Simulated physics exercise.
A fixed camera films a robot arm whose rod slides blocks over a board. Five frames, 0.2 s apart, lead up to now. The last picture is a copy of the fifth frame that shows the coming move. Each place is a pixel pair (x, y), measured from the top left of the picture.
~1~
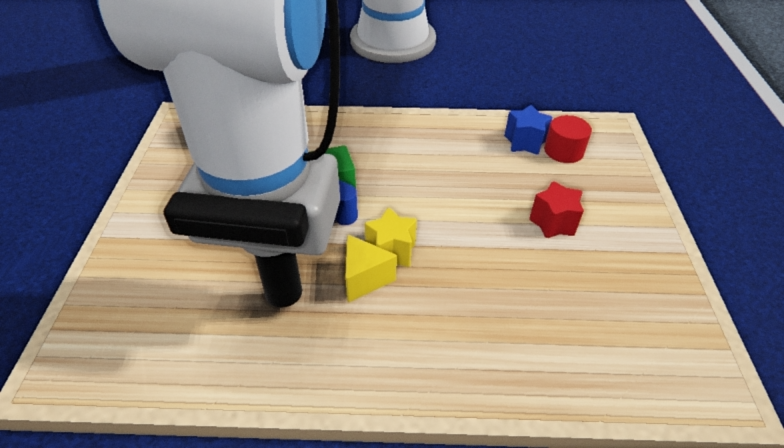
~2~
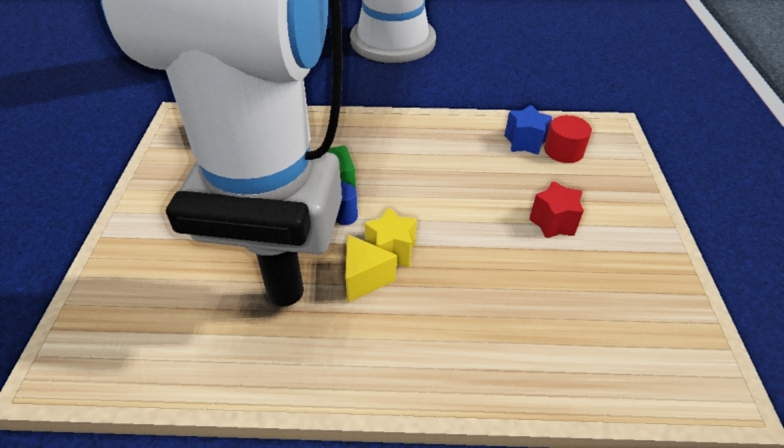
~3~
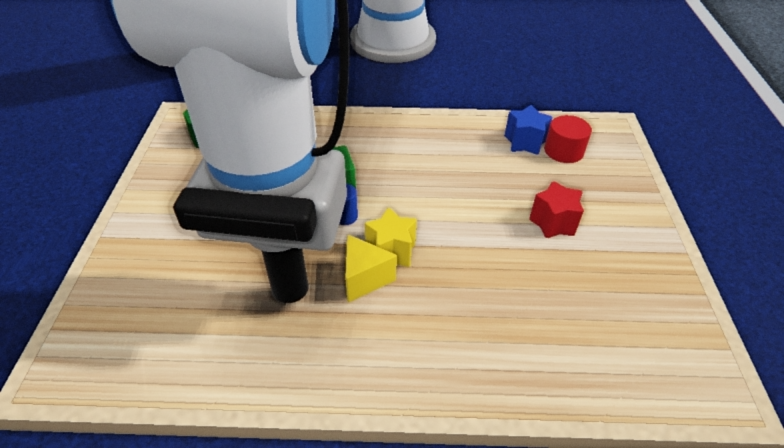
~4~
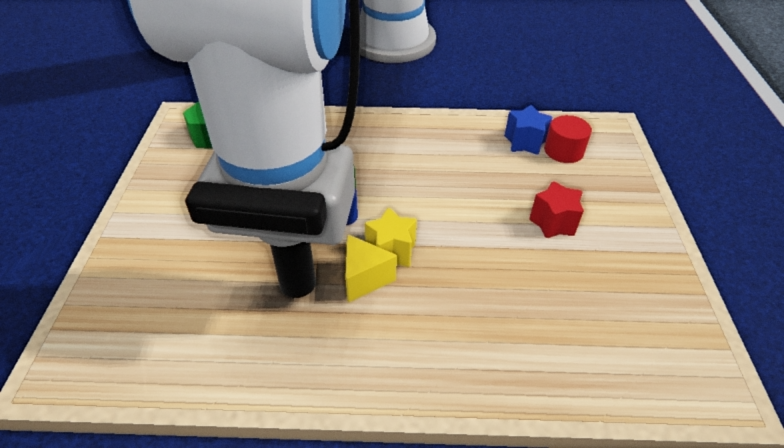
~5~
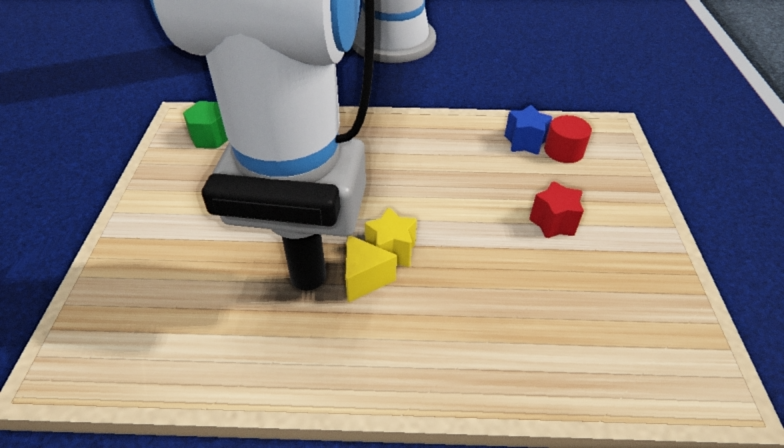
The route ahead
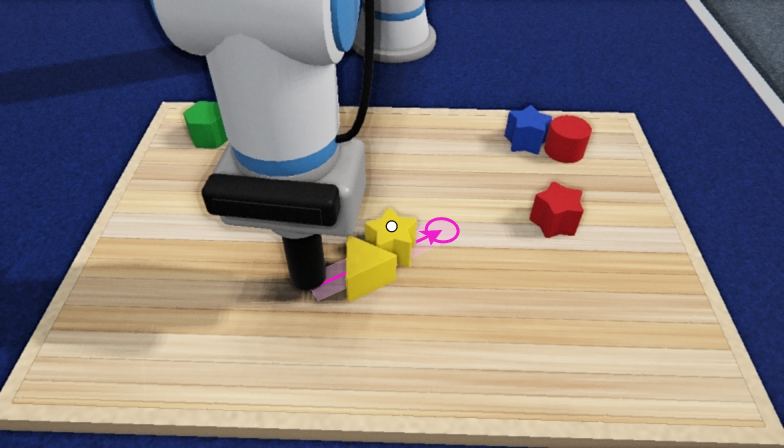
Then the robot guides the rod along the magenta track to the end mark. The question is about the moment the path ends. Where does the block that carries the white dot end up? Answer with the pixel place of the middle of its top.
Its top face will be centred at roughly (471, 192).
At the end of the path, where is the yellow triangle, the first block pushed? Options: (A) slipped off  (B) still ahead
A: Slipped off.
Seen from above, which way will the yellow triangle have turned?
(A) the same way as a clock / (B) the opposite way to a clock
That would be A.
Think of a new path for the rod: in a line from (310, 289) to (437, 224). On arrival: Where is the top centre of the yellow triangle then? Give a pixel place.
That would be at about pixel (396, 255).
Drawn move, in a line from (310, 289) to (442, 230); the dot is on the yellow star block.
The first path, step by step. One third of the way, rod at (357, 256); yellow triangle at (388, 255), turned 20° clockwise; yellow star block at (401, 224), turned 25° anticlockwise.
Two thirds of the way, rod at (402, 236); yellow triangle at (406, 254), turned 55° clockwise; yellow star block at (431, 210).
At the end, rod at (444, 218); blue heart-shaped block still; yellow triangle at (406, 254), turned 55° clockwise; yellow star block at (471, 192).
